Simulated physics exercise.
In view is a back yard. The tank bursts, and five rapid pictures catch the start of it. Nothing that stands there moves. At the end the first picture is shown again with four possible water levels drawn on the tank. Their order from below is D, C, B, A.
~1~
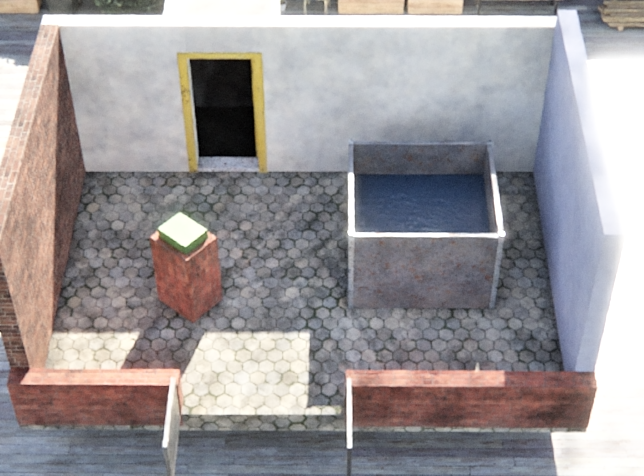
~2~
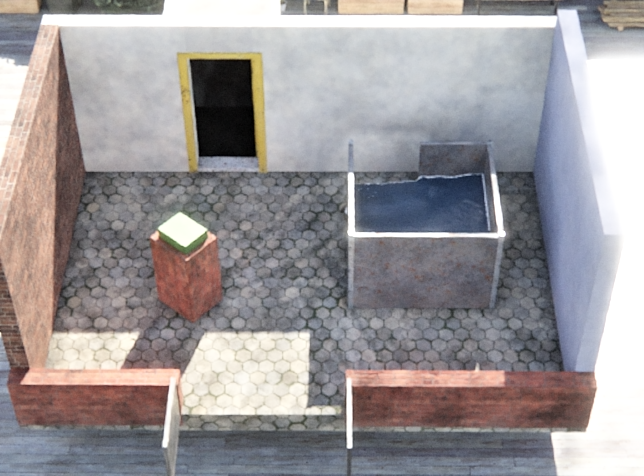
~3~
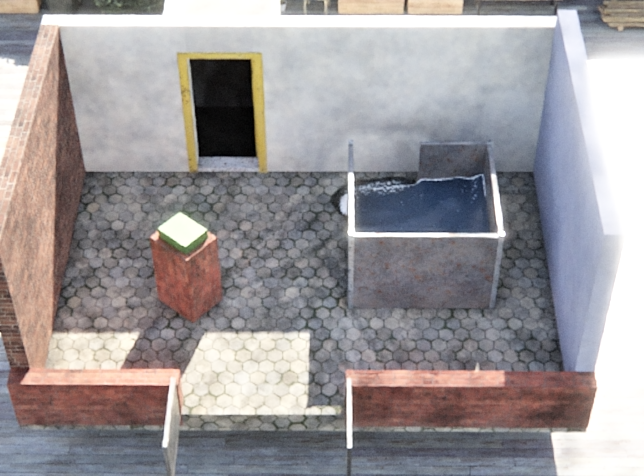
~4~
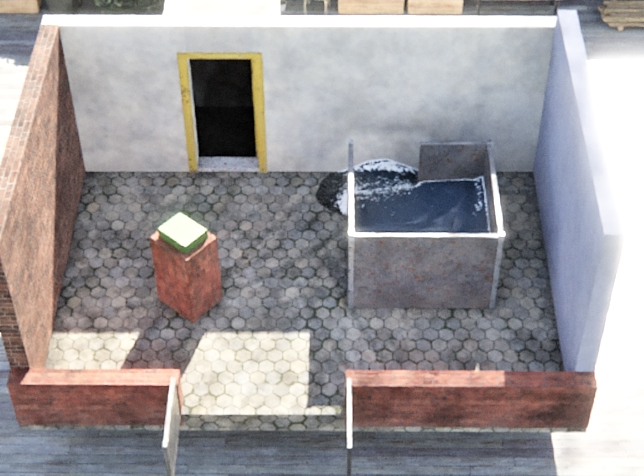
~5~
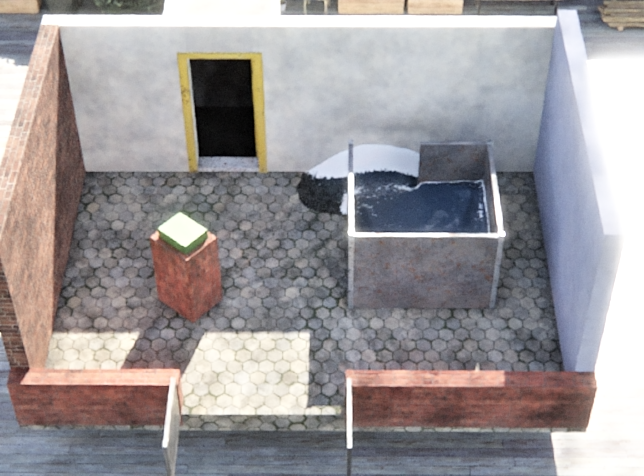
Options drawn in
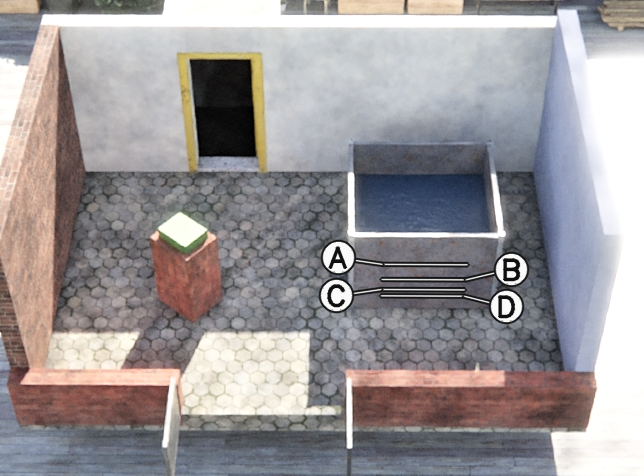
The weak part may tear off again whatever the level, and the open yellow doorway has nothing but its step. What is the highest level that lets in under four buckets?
The answer is level A.
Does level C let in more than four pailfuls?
No, not at all.
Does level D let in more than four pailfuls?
No, that is safe.
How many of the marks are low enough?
All of them.
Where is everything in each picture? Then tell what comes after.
Water in the tank at rest, its middle at (421, 216); foot of the yellow doorway at (229, 172); open gate at (262, 367).
Water covers 1 % of the ground, its front hidden from here.
Water covers 3 % of the ground, its front hidden from here.
Water covers 6 % of the ground and shows as far out as (328, 199).
Water covers 8 % of the ground and shows as far out as (307, 173).
On the marked copy, A at (424, 264); B at (423, 279); C at (423, 289); D at (422, 295); from the bottom up D, C, B, A.
If A is chosen, a bucket or two gets in.
If B is chosen, a splash gets over, under a bucket.
If C is chosen, nothing gets over.
If D is chosen, nothing gets over.
